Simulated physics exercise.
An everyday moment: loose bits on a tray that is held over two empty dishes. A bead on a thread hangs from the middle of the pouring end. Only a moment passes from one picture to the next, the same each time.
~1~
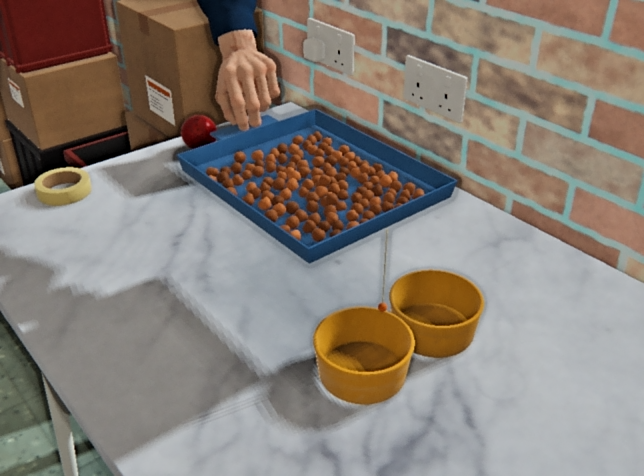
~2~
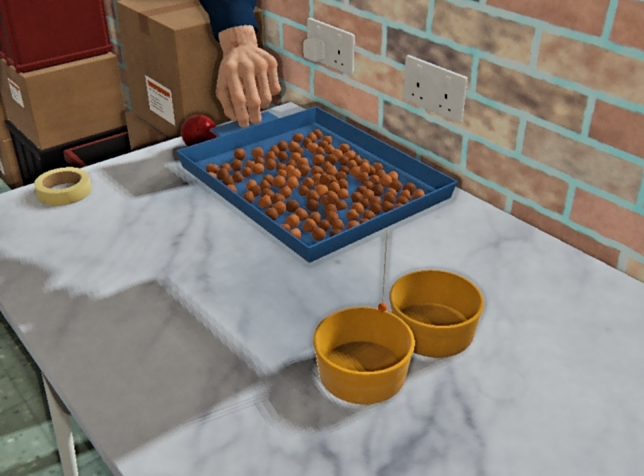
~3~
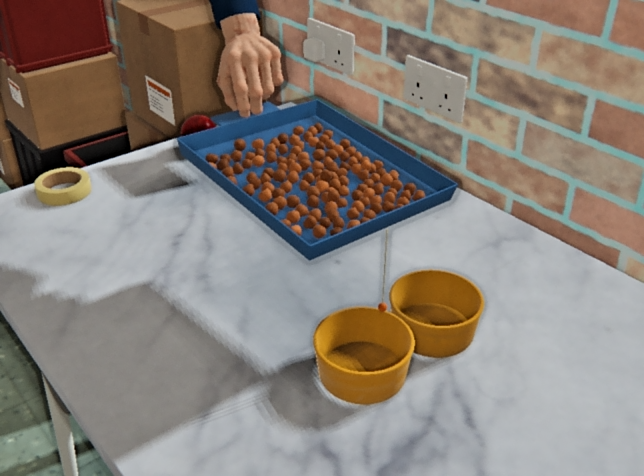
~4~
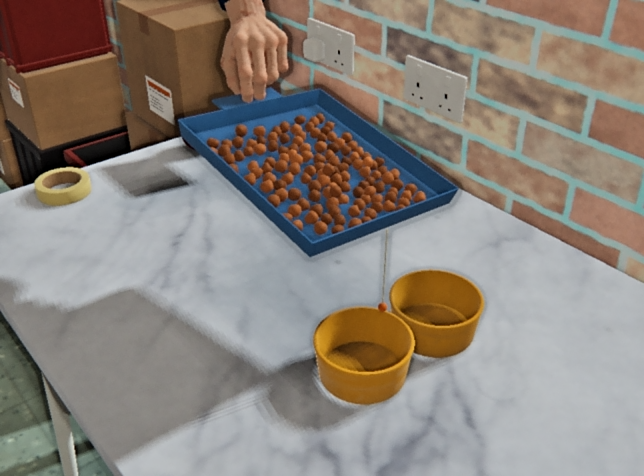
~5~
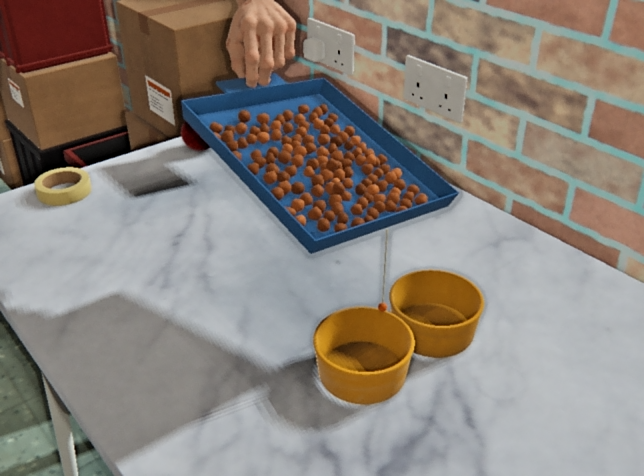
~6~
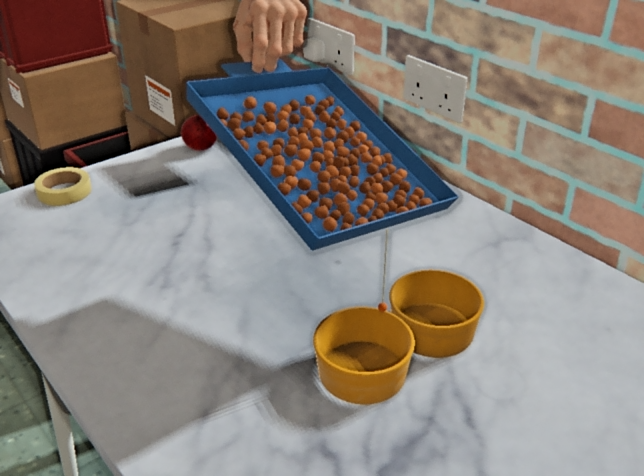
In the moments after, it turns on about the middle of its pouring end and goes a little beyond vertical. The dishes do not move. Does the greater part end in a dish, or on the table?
They take more than half between them.
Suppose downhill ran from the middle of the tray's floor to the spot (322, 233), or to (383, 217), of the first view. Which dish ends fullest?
The first try: The left dish. The second: The right one.
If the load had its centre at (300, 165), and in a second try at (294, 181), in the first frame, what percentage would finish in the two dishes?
Roughly 80 per cent, and 80 per cent.
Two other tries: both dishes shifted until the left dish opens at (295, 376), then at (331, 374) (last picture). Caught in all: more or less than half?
One: Under half. Two: The smaller part.
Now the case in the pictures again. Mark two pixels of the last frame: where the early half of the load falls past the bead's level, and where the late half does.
Around (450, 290) and then (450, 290).
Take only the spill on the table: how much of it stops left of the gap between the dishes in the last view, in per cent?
Near 10 %.
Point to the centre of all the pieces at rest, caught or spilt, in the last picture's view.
At about (442, 328).
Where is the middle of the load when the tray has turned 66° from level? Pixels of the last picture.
Near (391, 164).
Soon after the last picture, tray tipped steeply; nearly all on the tray; a stray few in the air.
A little later, tray tipped past a quarter turn; nearly all on the tray; a stray few in the right dish; a stray few outside both.
Later still, tray tipped past a quarter turn; a stray few in the left dish; about two thirds in the right dish; about a third outside both.
At rest, tray tipped past a quarter turn; a stray few in the left dish; about two thirds in the right dish; about a third outside both.
